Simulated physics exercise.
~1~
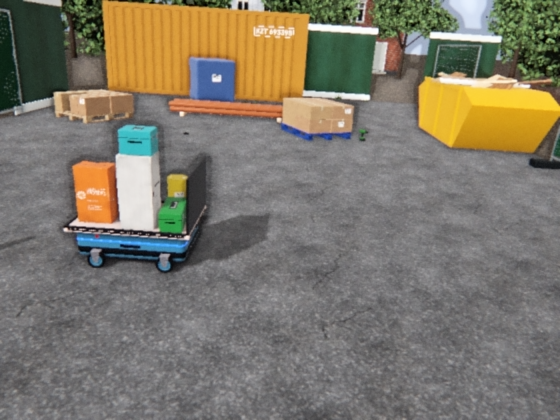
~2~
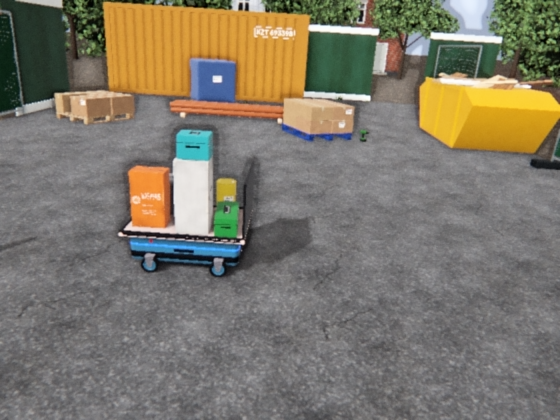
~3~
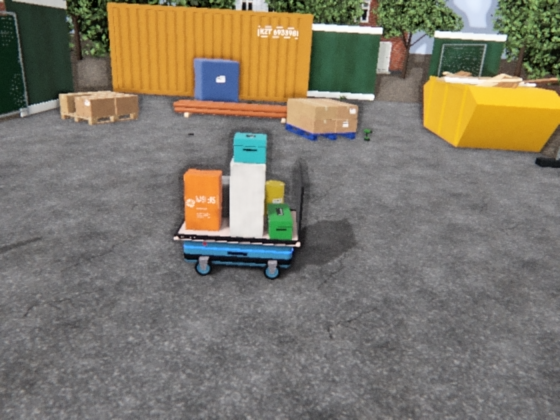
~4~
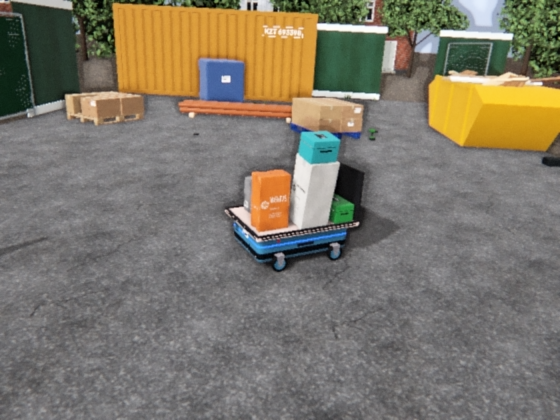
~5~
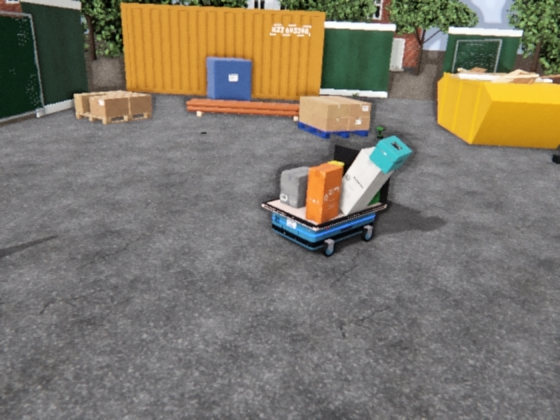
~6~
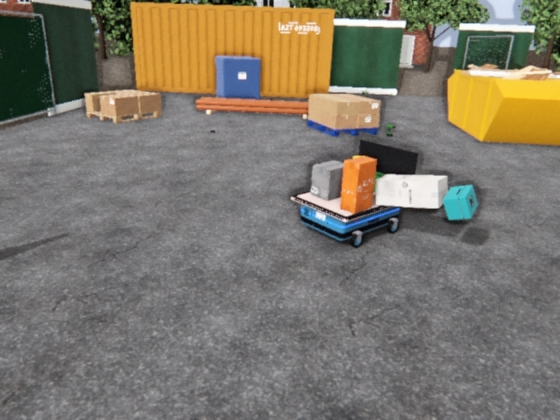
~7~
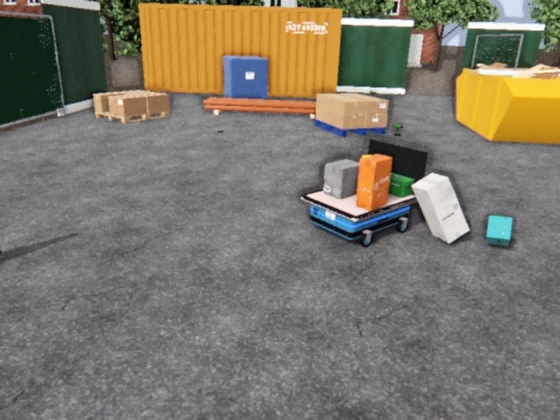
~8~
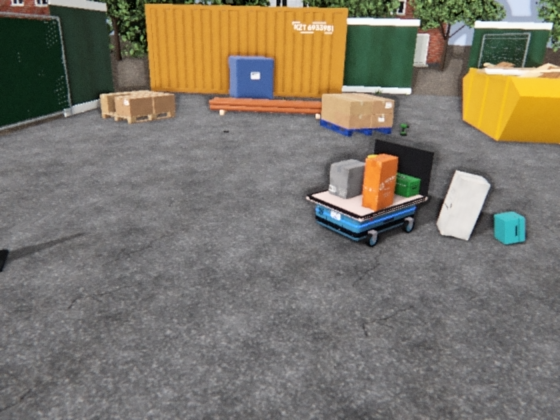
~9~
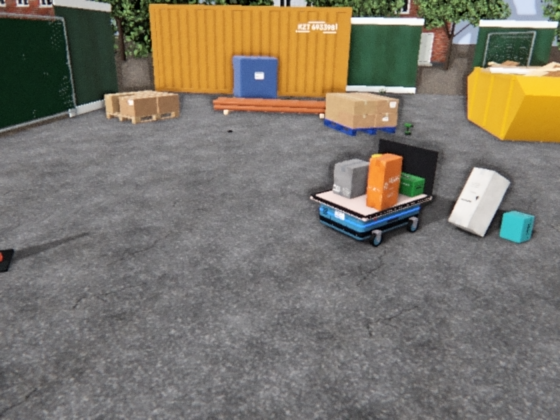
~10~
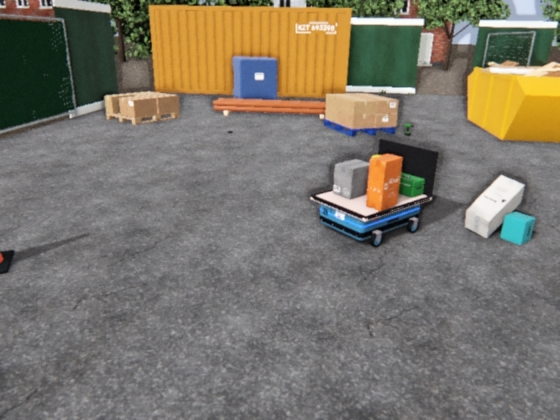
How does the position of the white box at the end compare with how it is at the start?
At the start the white box stands upright on the cart, but at the end it lies on its side on the ground to the right of the cart.
